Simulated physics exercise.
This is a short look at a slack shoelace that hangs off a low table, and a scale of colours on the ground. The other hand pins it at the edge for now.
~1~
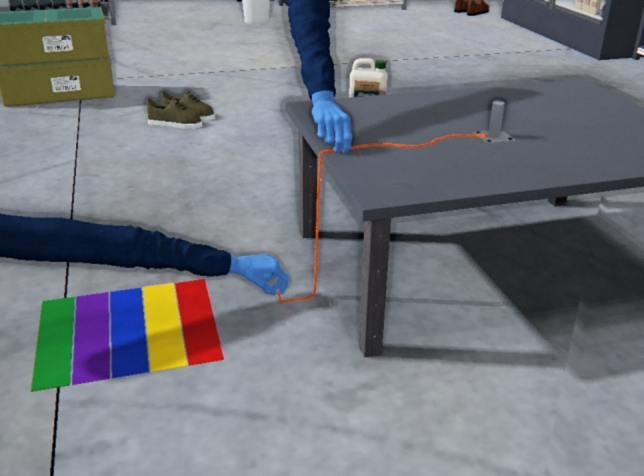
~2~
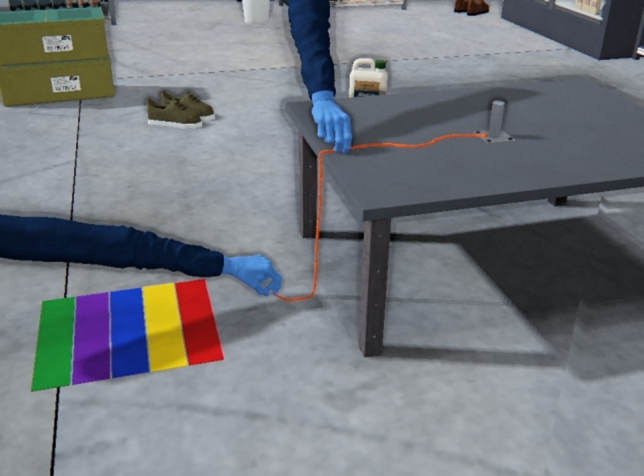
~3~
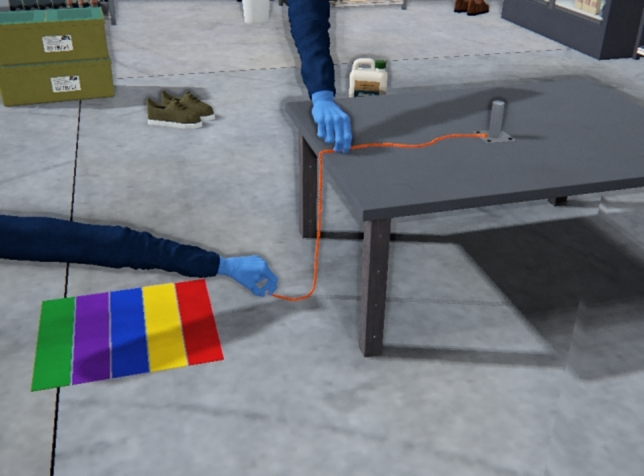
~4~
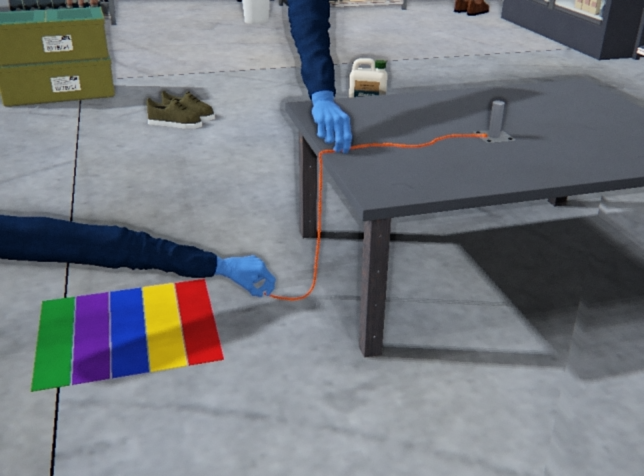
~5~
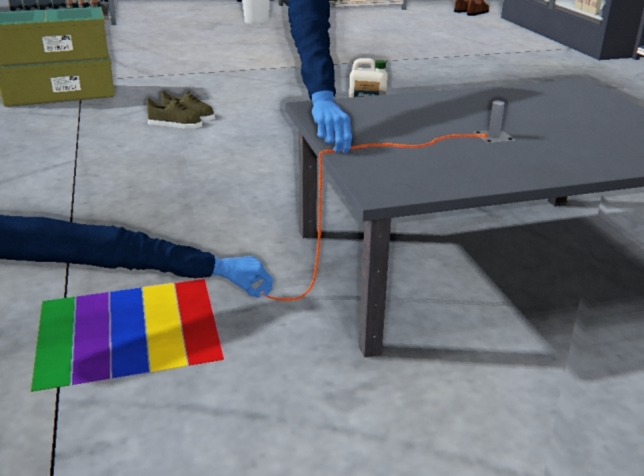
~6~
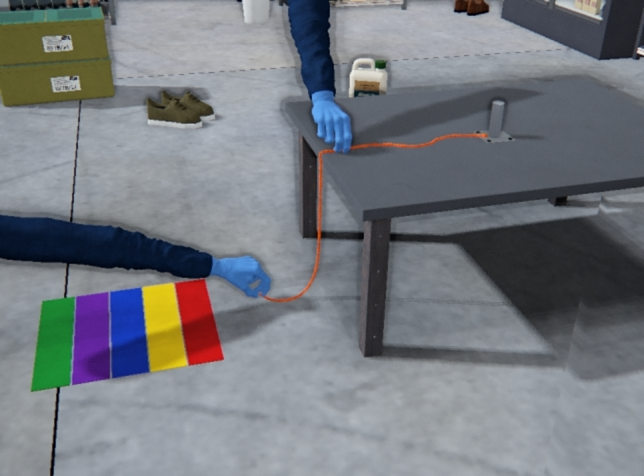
Gloved hand drawing the lower end of an orange shoelace slightly left near colour stripes, another holding it at the table edge.
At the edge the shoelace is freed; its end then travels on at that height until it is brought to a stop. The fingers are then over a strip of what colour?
A yellow strip.
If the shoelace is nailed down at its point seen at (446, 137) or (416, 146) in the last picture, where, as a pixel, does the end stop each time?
Try one ends near (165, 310), try two near (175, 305).
Soon after, end near (232, 298); short of the strips.
Then, end near (189, 304); over red.
At full stretch, end near (163, 308); over yellow. The yellow one.
